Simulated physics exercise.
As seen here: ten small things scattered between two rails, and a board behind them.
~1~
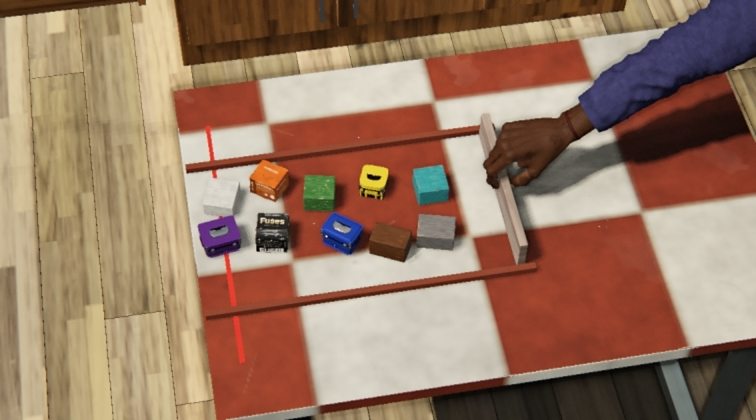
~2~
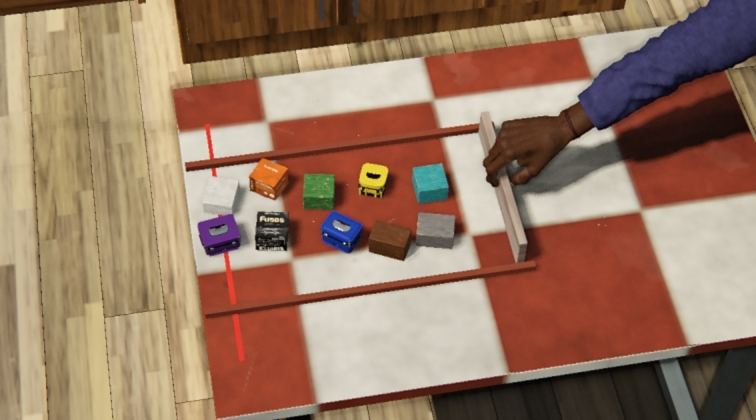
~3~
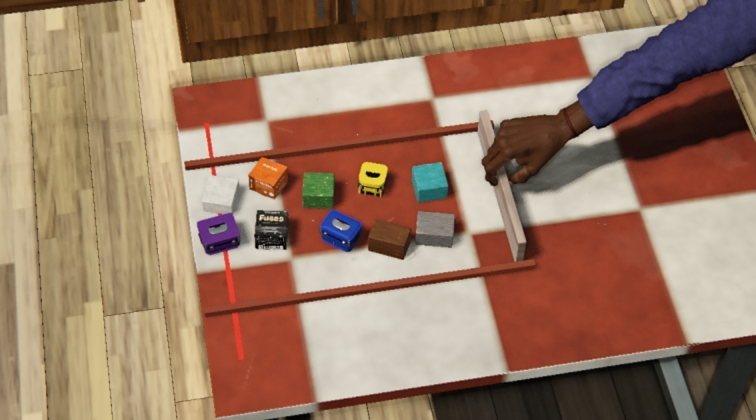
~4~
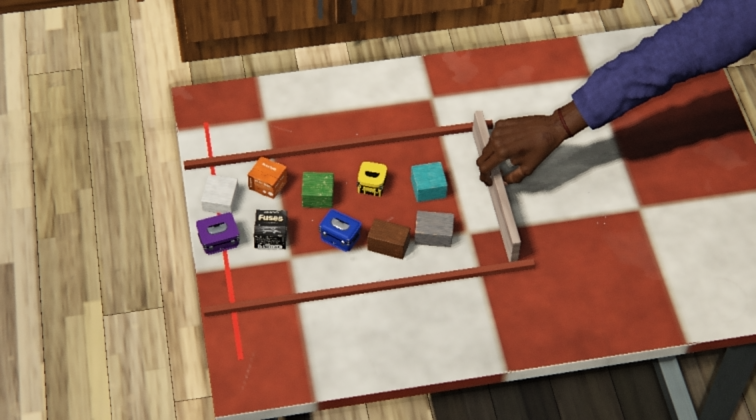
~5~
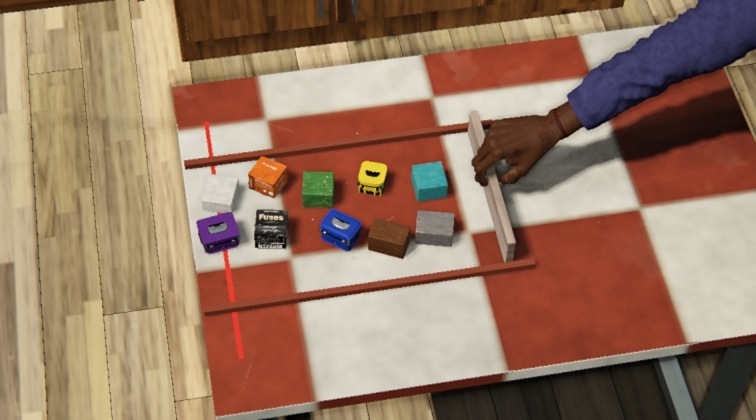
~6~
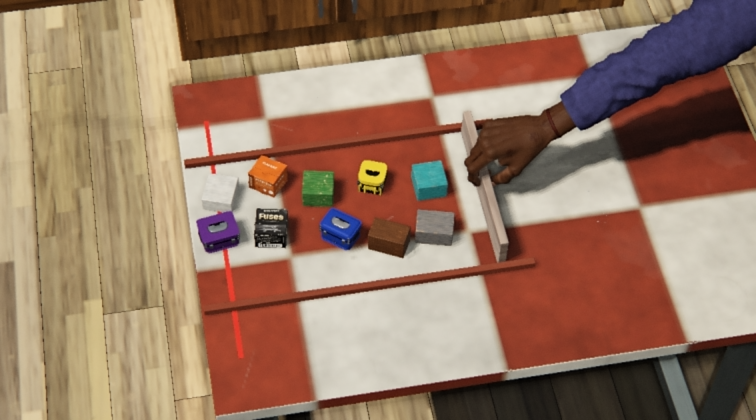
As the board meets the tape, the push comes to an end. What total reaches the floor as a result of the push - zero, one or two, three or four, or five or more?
The pieces that topple off will total more than four.
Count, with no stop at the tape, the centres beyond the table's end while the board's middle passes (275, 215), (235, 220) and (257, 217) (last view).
Middles past end - pos 1: 2, pos 2: 6, pos 3: 4.
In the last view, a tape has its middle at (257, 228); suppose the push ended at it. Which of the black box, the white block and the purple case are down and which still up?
Black box goes off, white block goes off, purple case goes off.
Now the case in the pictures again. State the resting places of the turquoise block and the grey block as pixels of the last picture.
In the last picture, roughly (204, 211) and (209, 265).
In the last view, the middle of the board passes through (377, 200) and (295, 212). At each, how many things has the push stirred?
Tally at point one: 7; at point two: 10.
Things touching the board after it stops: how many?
The count in contact is 3.
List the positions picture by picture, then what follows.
Purple case (220, 238); white block (222, 198); black box (272, 233); board (503, 188); tape (224, 238), in the first frame.
White block (221, 196); orange box (269, 180), in the second frame.
Black box (271, 230); grey block (435, 230), in the third frame.
Purple case (218, 234); blue case (340, 231), in the fourth frame.
White block (221, 194); board (491, 185), in the fifth frame.
Purple case (219, 233); white block (221, 193); black box (271, 228); board (484, 186); tape (223, 233), in the sixth frame.
Soon after, none off yet; purple case at rest near (219, 233); white block at rest near (221, 193); black box at rest near (271, 228).
After that, none off yet; purple case displaced a little near (201, 239); white block displaced about its own width near (199, 194); black box displaced about its own width near (236, 231).
In the end, the number that fall off is five or more; gone, brown block, yellow case, blue case, green block, black box, white block and purple case.
